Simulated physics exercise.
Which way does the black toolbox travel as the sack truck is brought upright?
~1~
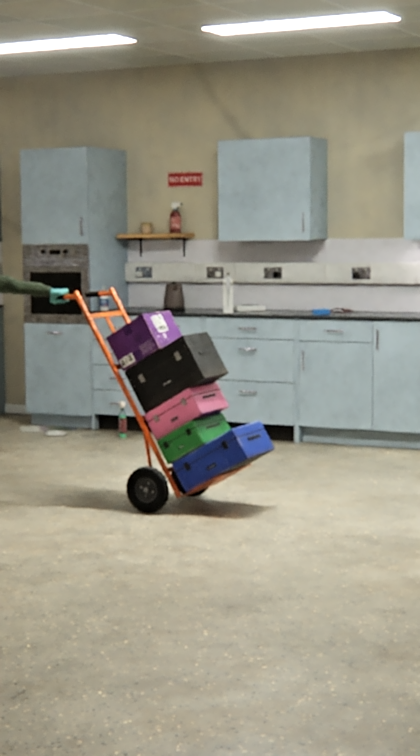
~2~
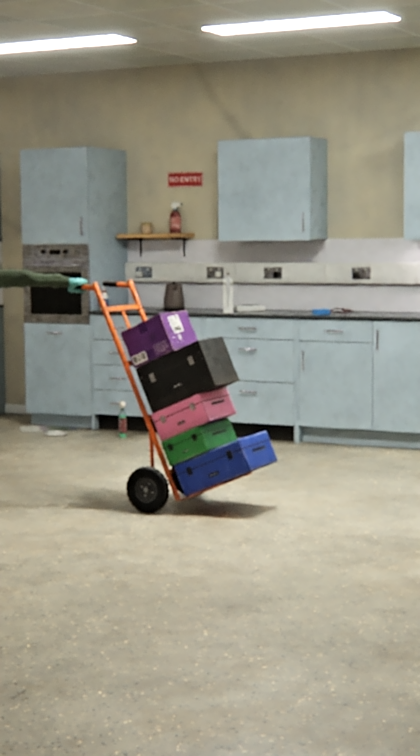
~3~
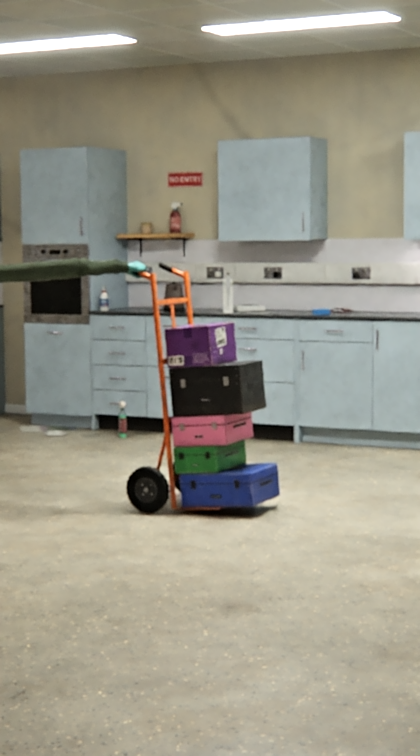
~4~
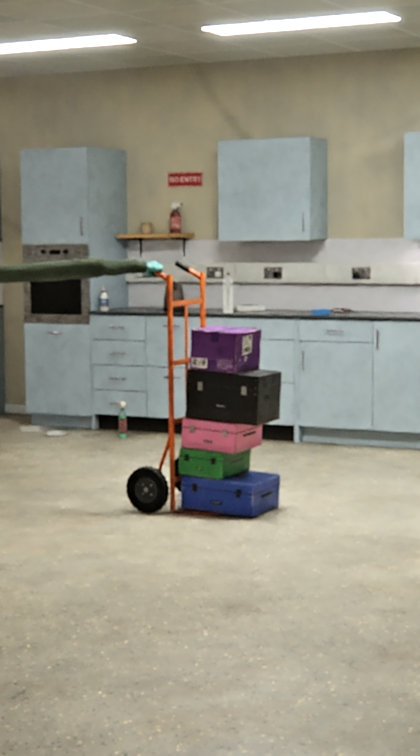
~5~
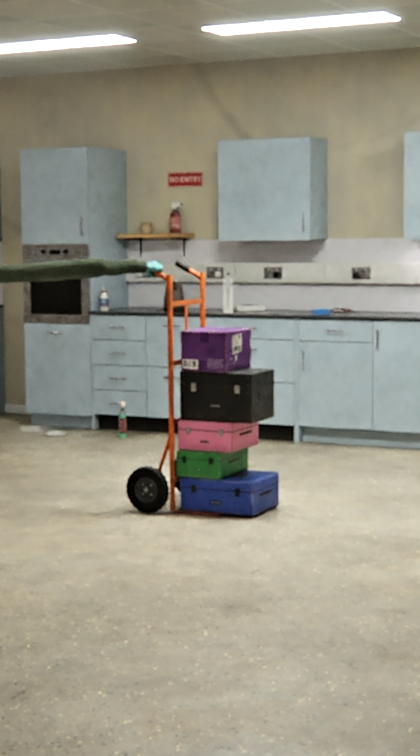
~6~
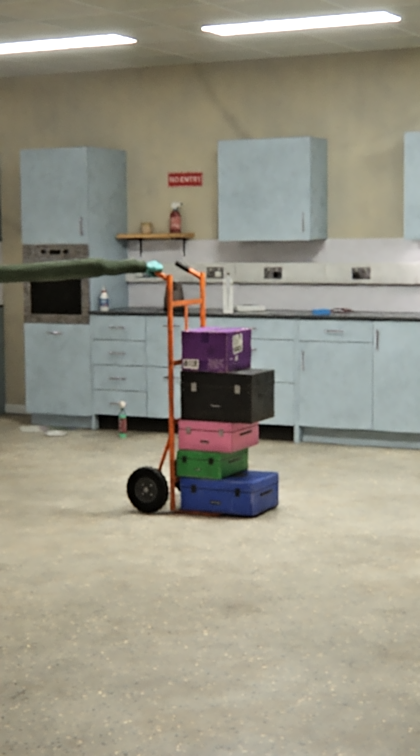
The black toolbox moves to the right as the truck swings up.
